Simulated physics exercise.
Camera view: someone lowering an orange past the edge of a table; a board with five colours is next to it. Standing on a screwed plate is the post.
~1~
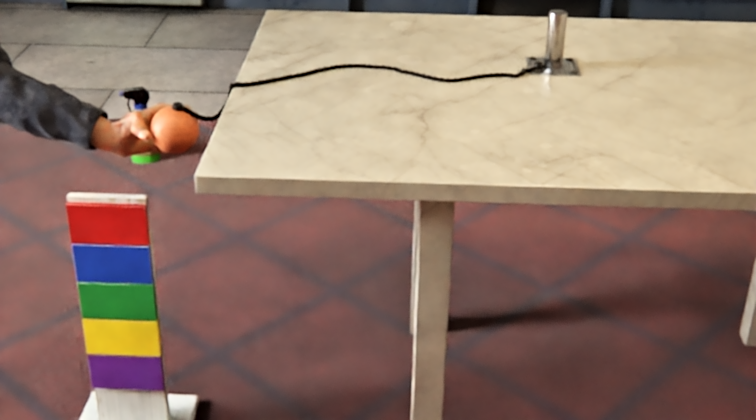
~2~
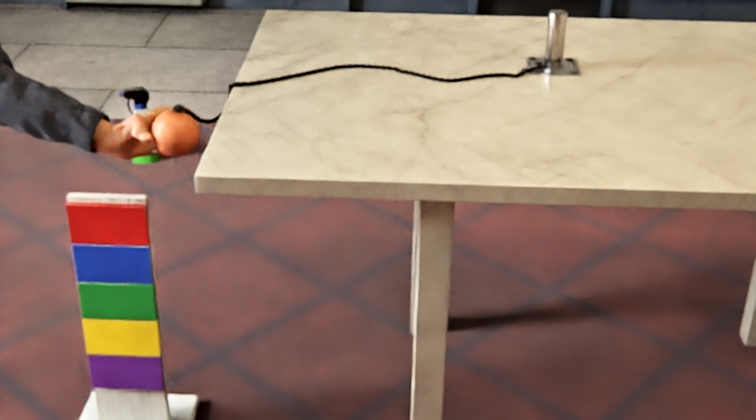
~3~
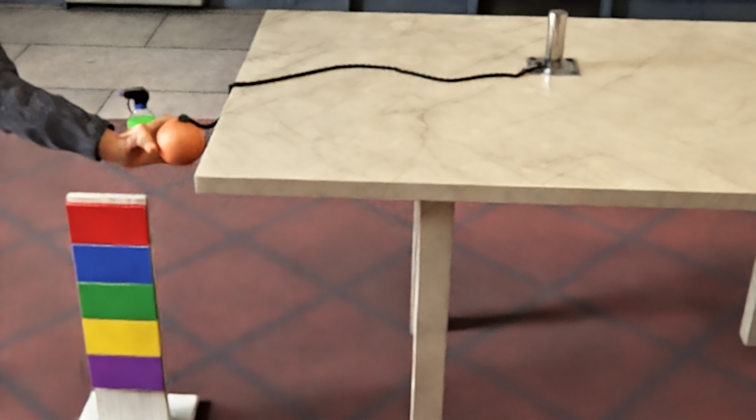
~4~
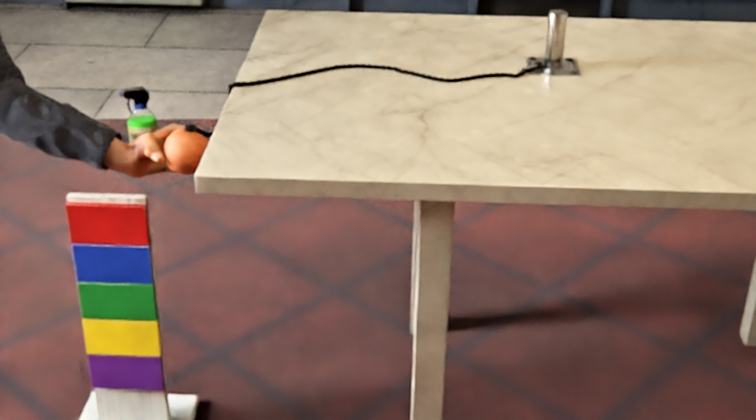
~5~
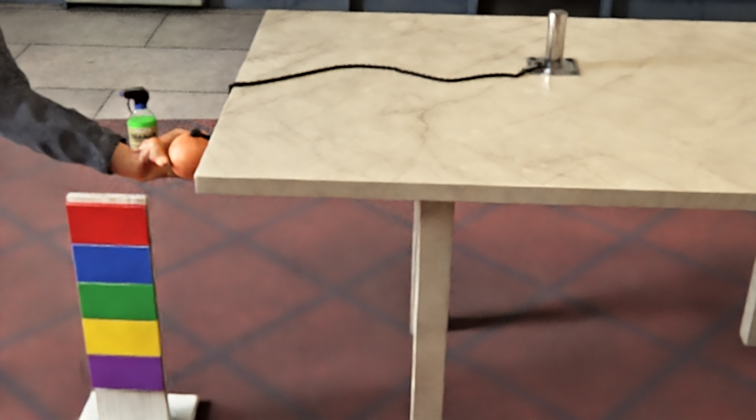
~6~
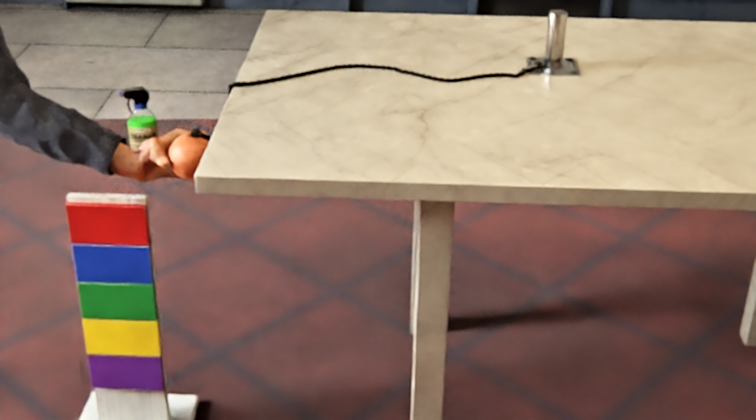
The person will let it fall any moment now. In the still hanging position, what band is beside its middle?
Its centre hangs level with the red band.
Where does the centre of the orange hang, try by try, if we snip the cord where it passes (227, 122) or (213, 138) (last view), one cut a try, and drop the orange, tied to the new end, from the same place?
Estimated pixels: (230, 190) then (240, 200).
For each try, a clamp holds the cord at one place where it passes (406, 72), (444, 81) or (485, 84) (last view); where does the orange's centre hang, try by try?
(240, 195), (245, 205), (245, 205).
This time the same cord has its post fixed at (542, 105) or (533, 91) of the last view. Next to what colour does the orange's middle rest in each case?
First case: Blue. Second case: Blue.
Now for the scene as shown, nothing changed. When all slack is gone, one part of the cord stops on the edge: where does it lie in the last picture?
Roughly (276, 80).
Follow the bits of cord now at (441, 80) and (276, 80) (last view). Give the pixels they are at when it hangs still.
They go to (416, 72) and to (236, 86).
Soon after, orange near (234, 206); level with red.
After that, orange near (229, 220); level with red.
In the end, orange near (243, 219); level with red. At red.
